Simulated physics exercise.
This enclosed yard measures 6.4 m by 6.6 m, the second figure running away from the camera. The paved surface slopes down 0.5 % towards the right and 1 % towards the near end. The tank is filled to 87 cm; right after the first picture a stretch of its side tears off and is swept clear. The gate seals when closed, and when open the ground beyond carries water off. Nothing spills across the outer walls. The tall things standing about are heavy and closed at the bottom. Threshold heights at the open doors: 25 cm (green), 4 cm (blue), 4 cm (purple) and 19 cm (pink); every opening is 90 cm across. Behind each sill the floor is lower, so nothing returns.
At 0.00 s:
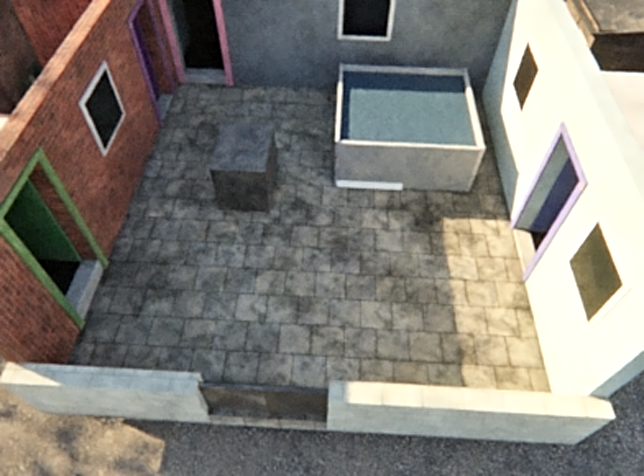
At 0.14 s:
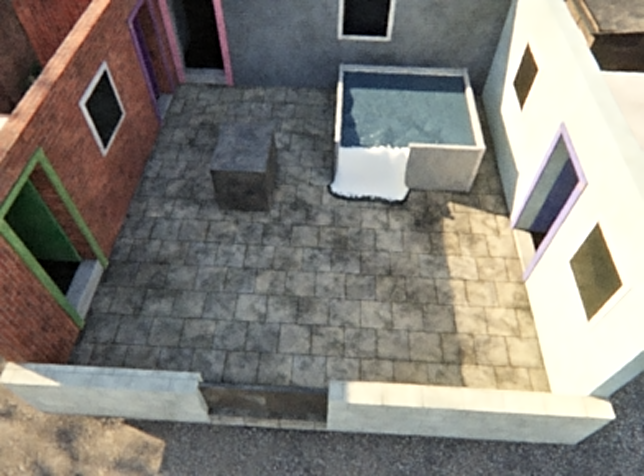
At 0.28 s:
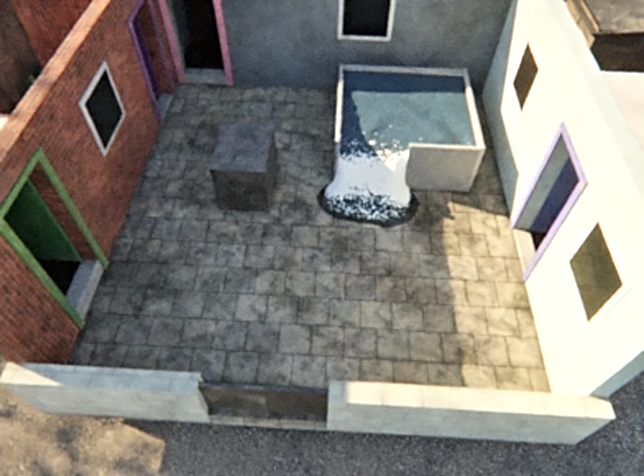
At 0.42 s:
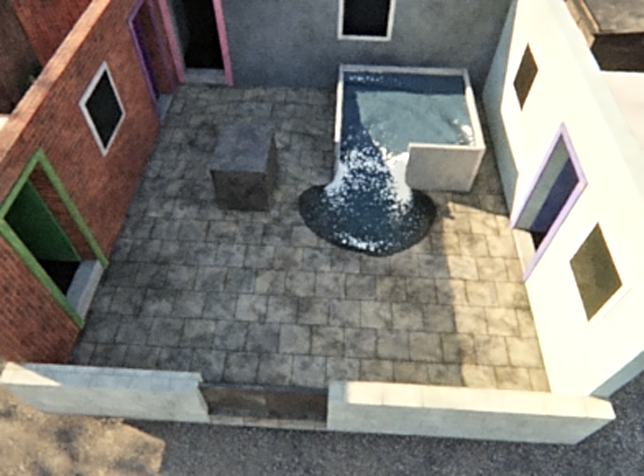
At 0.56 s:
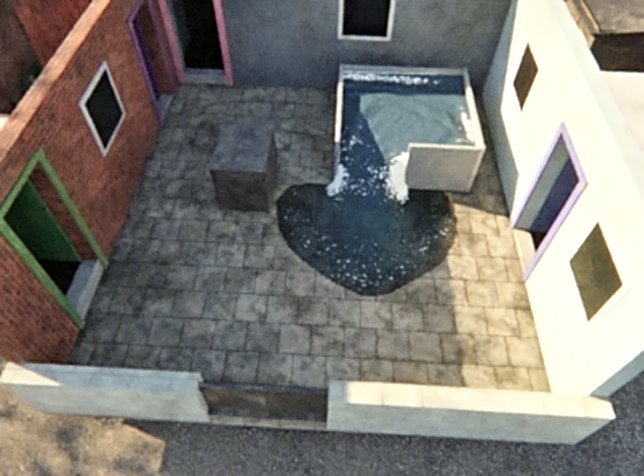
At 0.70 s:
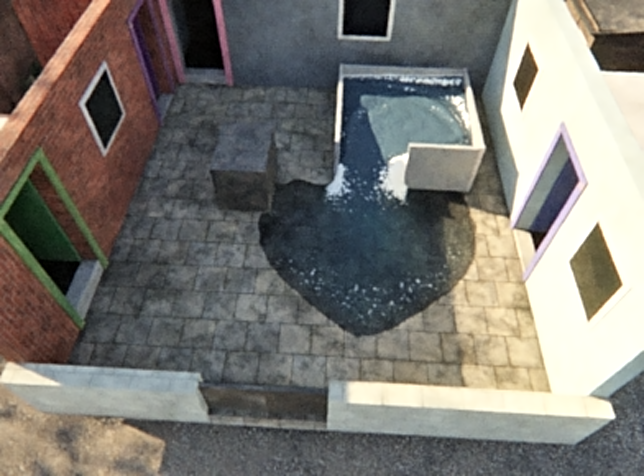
Water pours through a gap in the tank's front wall and spreads across the paved yard.
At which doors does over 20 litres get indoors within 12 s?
The water let in: At the green door it does not reach the limit; at the blue door it exceeds the limit; at the purple door it exceeds the limit; at the pink door it does not reach the limit.
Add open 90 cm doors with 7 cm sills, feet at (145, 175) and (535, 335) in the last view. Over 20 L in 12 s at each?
In that order: Under, past it.
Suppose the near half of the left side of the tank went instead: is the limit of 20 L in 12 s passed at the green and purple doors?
Then: Green below, purple past it.
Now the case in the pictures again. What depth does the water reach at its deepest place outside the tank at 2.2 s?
Roughly 46 cm.
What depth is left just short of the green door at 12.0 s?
About 9.0 cm.
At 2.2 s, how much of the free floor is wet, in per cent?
Near 55 per cent is wet.
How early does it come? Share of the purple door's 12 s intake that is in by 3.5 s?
Some 0 per cent by then.
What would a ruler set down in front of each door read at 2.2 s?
Depths in cm: Green 5, blue 3, purple 0, pink 0.
After 1.4 s water covers 45 % of the floor and is deepest (50 cm) near (355, 188); green door not reached, blue door 5 cm at the sill, 0 L in, purple door not reached, pink door not reached.
After 2.2 s water covers 55 % of the floor and is deepest (46 cm) near (551, 416); green door 5 cm at the sill, 0 L in, blue door 3 cm at the sill, 1 L in, purple door not reached, pink door not reached.
After 3.5 s water covers 55 % of the floor and is deepest (34 cm) near (72, 387); green door 21 cm at the sill, 0 L in, blue door 9 cm at the sill, 2 L in, purple door not reached, pink door not reached.
After 7.0 s water covers 95 % of the floor and is deepest (18 cm) near (155, 392); green door 15 cm at the sill, 0 L in, blue door 6 cm at the sill, 32 L in, purple door 7 cm at the sill, 1 L in, pink door 16 cm at the sill, 0 L in.
After 12.0 s water covers 100 % of the floor and is deepest (16 cm) near (508, 414); green door 9 cm at the sill, 0 L in, blue door 9 cm at the sill, 82 L in, purple door 9 cm at the sill, 99 L in, pink door 9 cm at the sill, 0 L in.
